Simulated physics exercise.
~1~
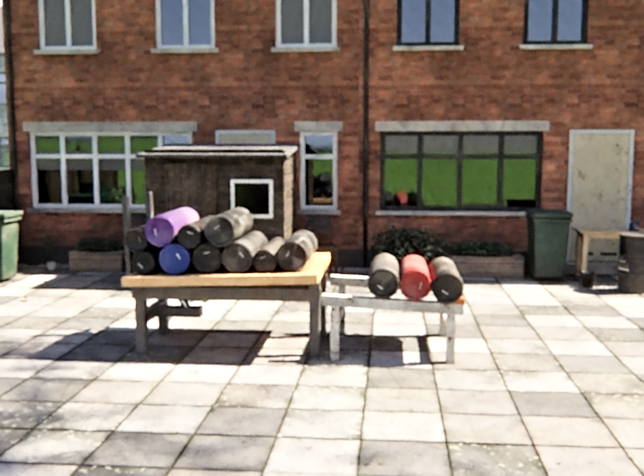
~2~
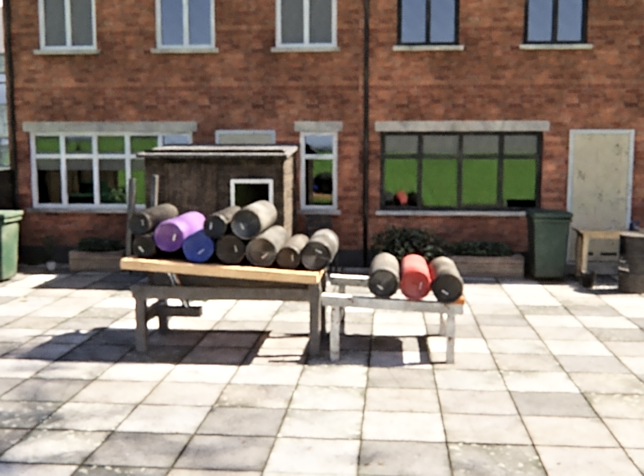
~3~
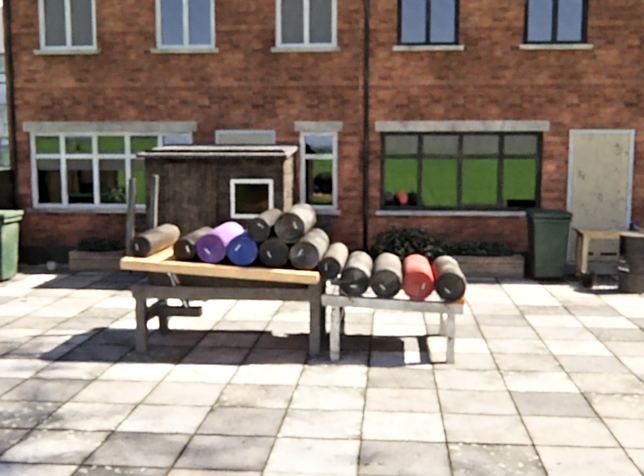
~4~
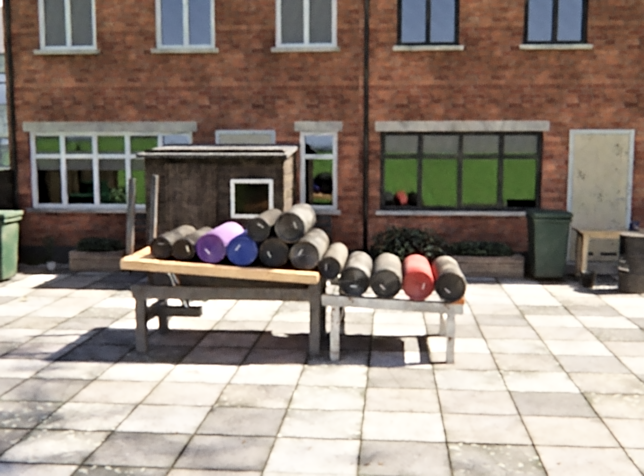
A stack of dark cylinders, with one purple and one blue among them, sits on a wooden-topped table in a paved yard before a brick building, while a red one lies between two dark ones on a lower stand to the right. The tabletop tilts down towards the stand, and the stack loosens and rolls right, the purple cylinder dropping from the upper layer. Two dark cylinders cross onto the stand and settle left of the others. The red one stays there, while blue and purple come to rest side by side on the tilted top, with nothing on the ground.
